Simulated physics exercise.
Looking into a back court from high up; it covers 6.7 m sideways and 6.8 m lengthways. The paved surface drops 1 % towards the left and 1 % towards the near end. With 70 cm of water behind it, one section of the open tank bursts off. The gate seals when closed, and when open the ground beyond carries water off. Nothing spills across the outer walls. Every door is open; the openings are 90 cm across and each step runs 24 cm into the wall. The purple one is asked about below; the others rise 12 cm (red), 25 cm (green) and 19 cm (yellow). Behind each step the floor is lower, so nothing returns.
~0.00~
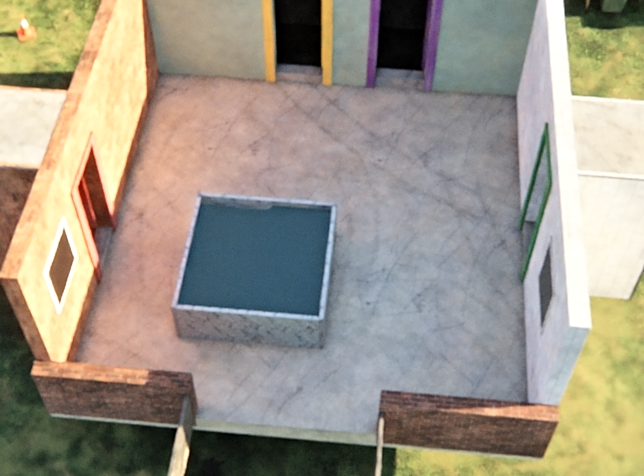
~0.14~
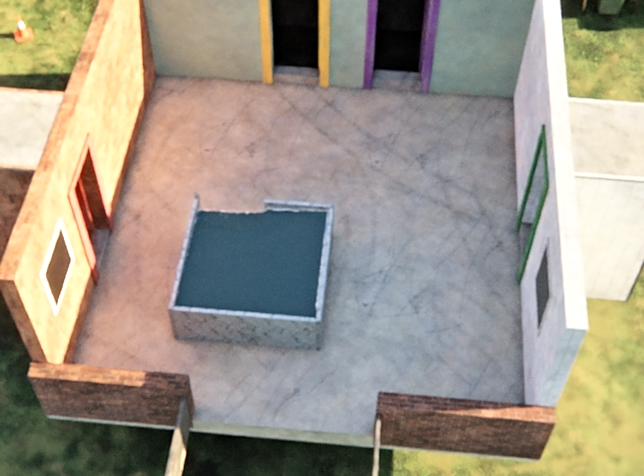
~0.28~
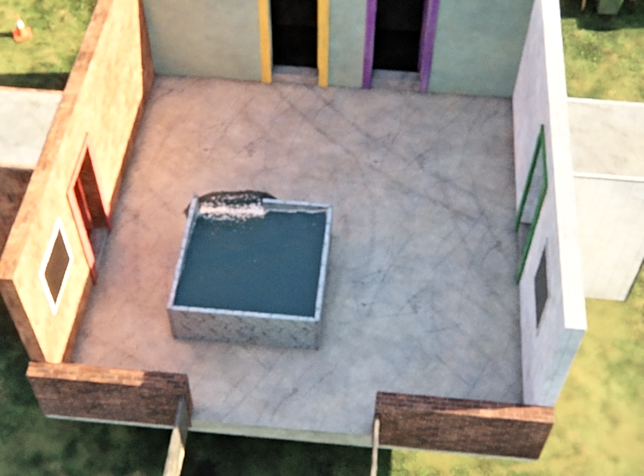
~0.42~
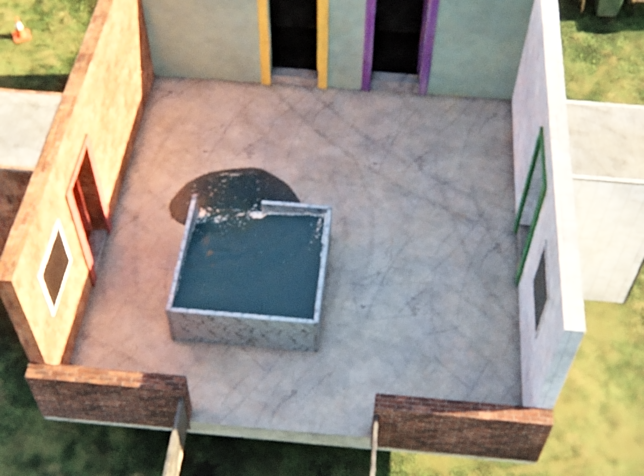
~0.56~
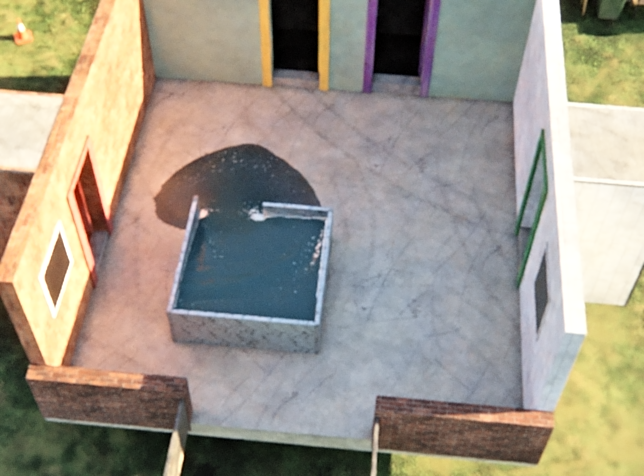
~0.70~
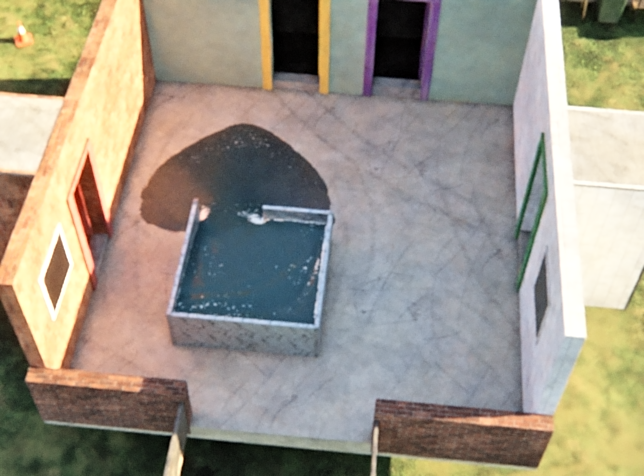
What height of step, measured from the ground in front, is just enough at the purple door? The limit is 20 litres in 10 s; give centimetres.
Some 6.5 cm above the ground.
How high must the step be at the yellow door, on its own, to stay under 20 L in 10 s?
About 20 cm at yellow.
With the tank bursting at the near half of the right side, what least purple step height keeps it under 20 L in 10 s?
Some 8.5 cm.
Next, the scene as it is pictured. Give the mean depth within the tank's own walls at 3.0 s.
Some 34 cm.
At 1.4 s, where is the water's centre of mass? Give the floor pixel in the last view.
Near (246, 251).
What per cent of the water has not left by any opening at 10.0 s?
Roughly 98 in a hundred.
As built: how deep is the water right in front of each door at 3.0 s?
Depths in cm: Red 1, green 0, yellow 21, purple 12.
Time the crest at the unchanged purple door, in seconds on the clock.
At about 2.8 s.
After 1.4 s water covers 30 % of the floor, deepest (37 cm) near (222, 226); it has not reached the purple door.
After 3.0 s water covers 35 % of the floor, deepest (34 cm) near (151, 134); 12 cm at the purple door, 0 litres in over its 24 cm step.
After 10.0 s water covers 95 % of the floor, deepest (12 cm) near (337, 380); 7 cm at the purple door, 0 litres in over its 24 cm step.
At the purple door as built, the water arrived by 2.1 s and peaked near 12 cm at 2.8 s.
With a step of 5.5 cm, 29 litres would have come in within the 10 s; with 7.5 cm, 10 litres. So under 20 litres takes about 6.5 cm.
